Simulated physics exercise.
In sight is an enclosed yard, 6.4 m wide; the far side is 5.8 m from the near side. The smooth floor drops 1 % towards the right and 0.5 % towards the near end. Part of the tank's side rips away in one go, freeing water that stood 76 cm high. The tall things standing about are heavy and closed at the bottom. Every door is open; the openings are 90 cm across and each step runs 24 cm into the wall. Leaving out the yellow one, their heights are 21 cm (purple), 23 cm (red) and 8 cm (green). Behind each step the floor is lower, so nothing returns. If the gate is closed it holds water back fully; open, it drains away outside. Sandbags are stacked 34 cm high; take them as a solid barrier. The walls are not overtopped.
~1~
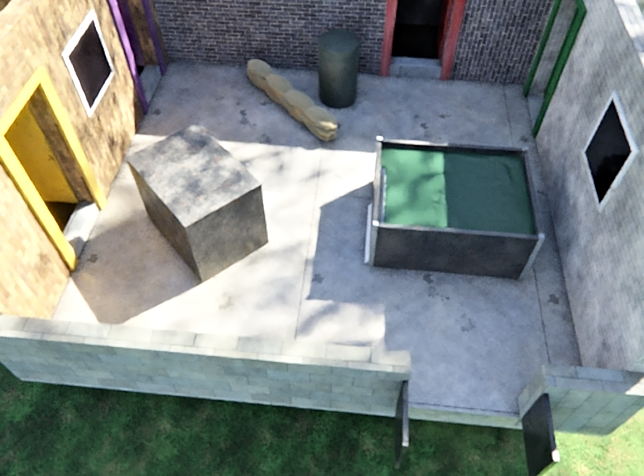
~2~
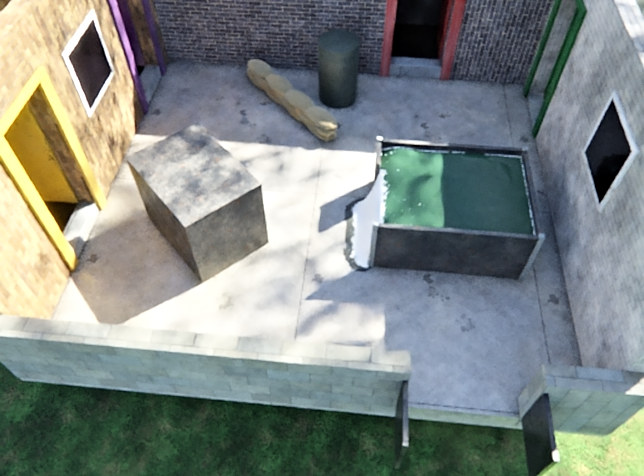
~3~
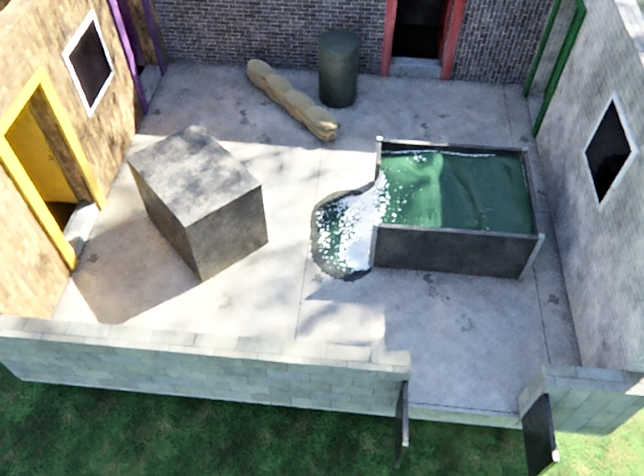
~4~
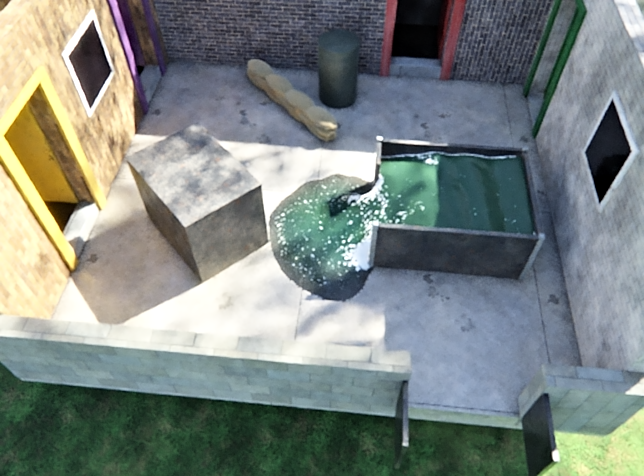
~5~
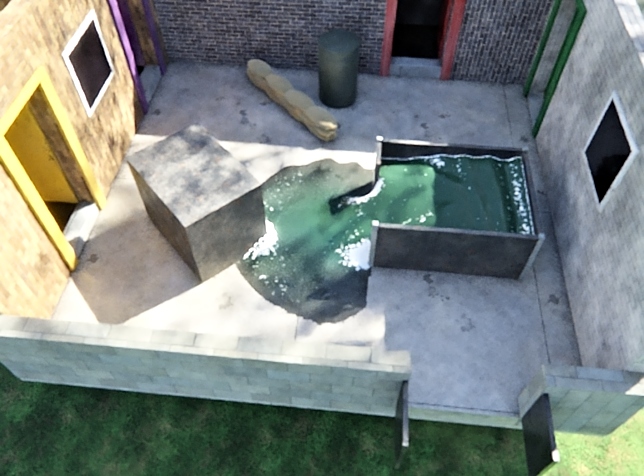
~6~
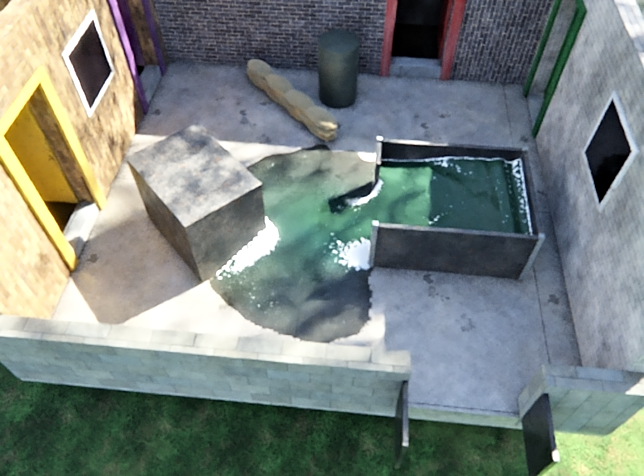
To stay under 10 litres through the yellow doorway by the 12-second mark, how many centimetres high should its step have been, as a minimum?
Some 8 cm above the ground.
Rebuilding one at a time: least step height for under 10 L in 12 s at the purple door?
Roughly 16 cm at purple.
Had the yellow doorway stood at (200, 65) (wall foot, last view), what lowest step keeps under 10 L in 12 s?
Roughly 24 cm.
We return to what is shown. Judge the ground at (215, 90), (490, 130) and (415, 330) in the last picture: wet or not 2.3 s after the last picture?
In that order: Under water, still dry, still dry.
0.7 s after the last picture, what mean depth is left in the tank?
About 44 cm.
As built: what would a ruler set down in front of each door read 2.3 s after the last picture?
Depths in cm: Purple 18, red 0, green 0, yellow 8.
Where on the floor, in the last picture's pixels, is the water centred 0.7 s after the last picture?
Near (369, 228).
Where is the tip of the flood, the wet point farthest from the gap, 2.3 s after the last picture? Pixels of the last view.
Around (169, 61).
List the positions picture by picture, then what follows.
In the first frame, still water, 76 cm deep, in the tank at (453, 189); the yellow door at (61, 184) is dry.
In the second frame, water pours out at (376, 219) and has run 0.3 m, to (351, 215); about 9 cm deep outside, 76 cm at the back.
In the third frame, the front is at (316, 222), 0.8 m from the gap at (376, 222); 0.9 m2 of floor is wet, 76 cm left at the back.
In the fourth frame, water pours out at (375, 223) and has run 1.4 m, to (275, 235); about 9 cm deep outside, 74 cm at the back.
In the fifth frame, the front is at a hidden place, 1.9 m from the gap at (375, 224); 3.6 m2 of floor is wet, 66 cm left at the back.
In the sixth frame, water pours out at (375, 224) and has run 2.3 m, to a hidden place; about 5 cm deep outside, 64 cm at the back; 1.9 m in a straight line remain to the yellow door at (61, 184).
Then, 0.7 s after the last picture water covers 30 % of the floor, deepest (40 cm) near (273, 246); it has not reached the yellow door.
Then, 2.3 s after the last picture water covers 50 % of the floor, deepest (29 cm) near (226, 71); 8 cm at the yellow door, 0 litres in over its 18 cm step.
Then, 11.3 s after the last picture water covers 95 % of the floor, deepest (10 cm) near (510, 339); 7 cm at the yellow door, 0 litres in over its 18 cm step.
At the yellow door as built, the water peaked near 11 cm, 7.9 s after the last picture.
With a step of 7 cm, 18 litres would have come in within the 12 s; with 9.5 cm, 4 litres. So under 10 litres takes about 8 cm.
